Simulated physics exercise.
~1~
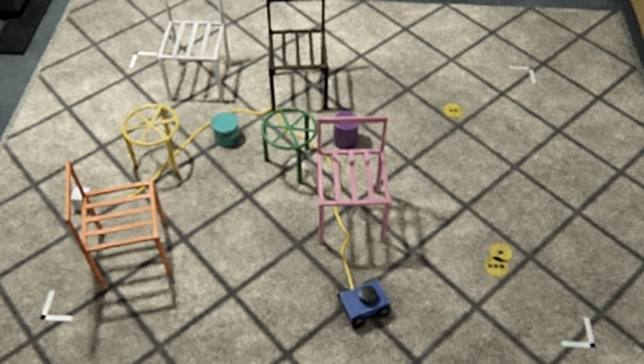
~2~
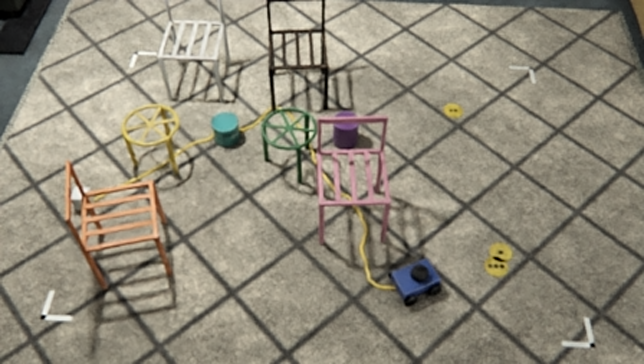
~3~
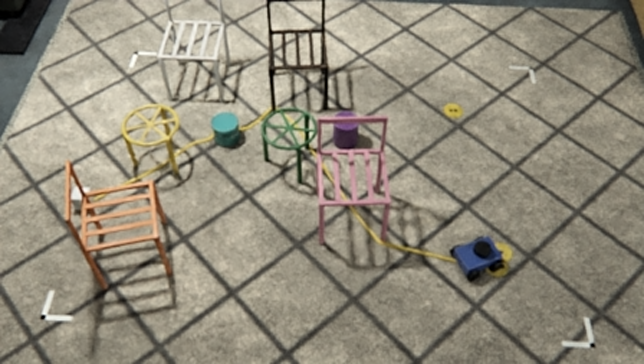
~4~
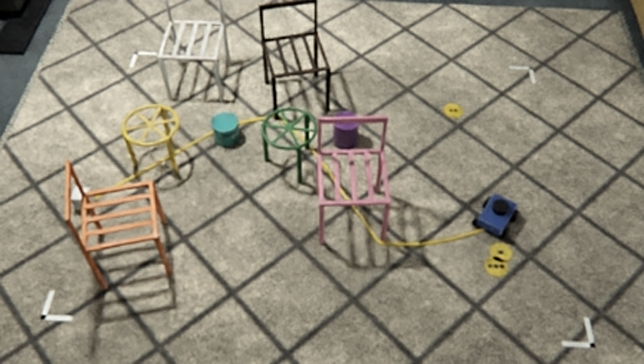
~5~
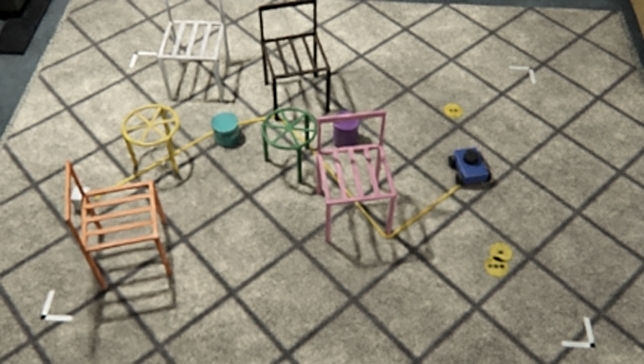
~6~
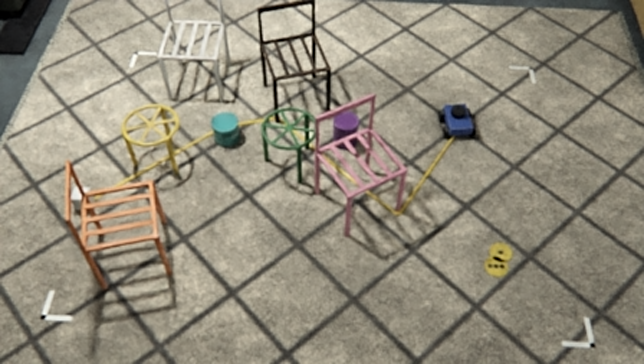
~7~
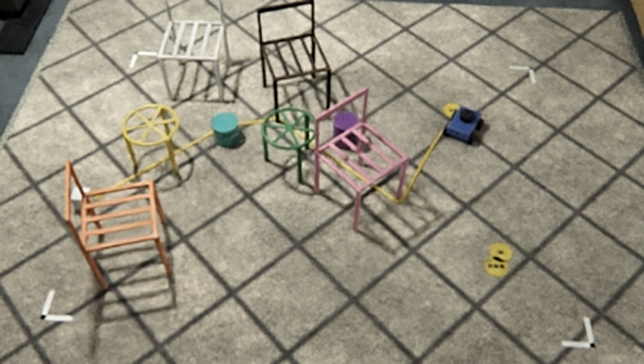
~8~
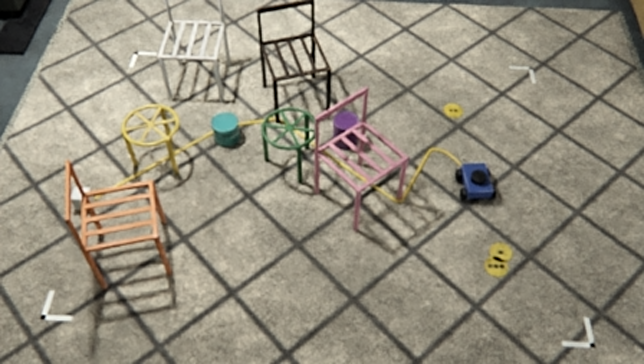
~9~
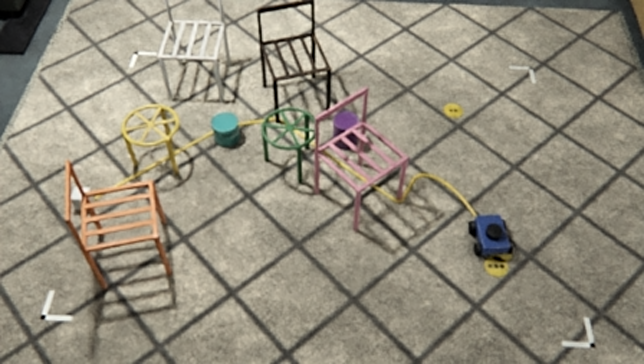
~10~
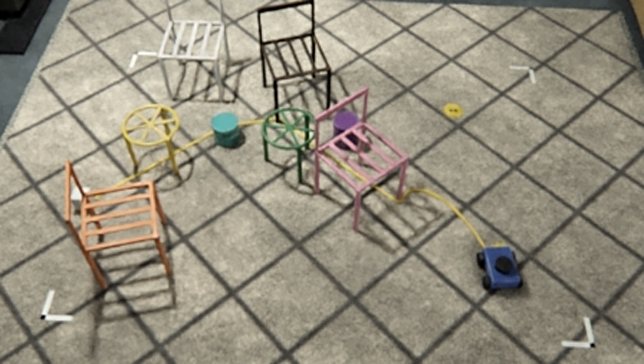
A small blue cart trailing a yellow lead drove right, then up the floor, shifting the black chair slightly and tugging the pink chair askew, before it turned back down and stopped over the lower yellow mark, with both chairs still standing.
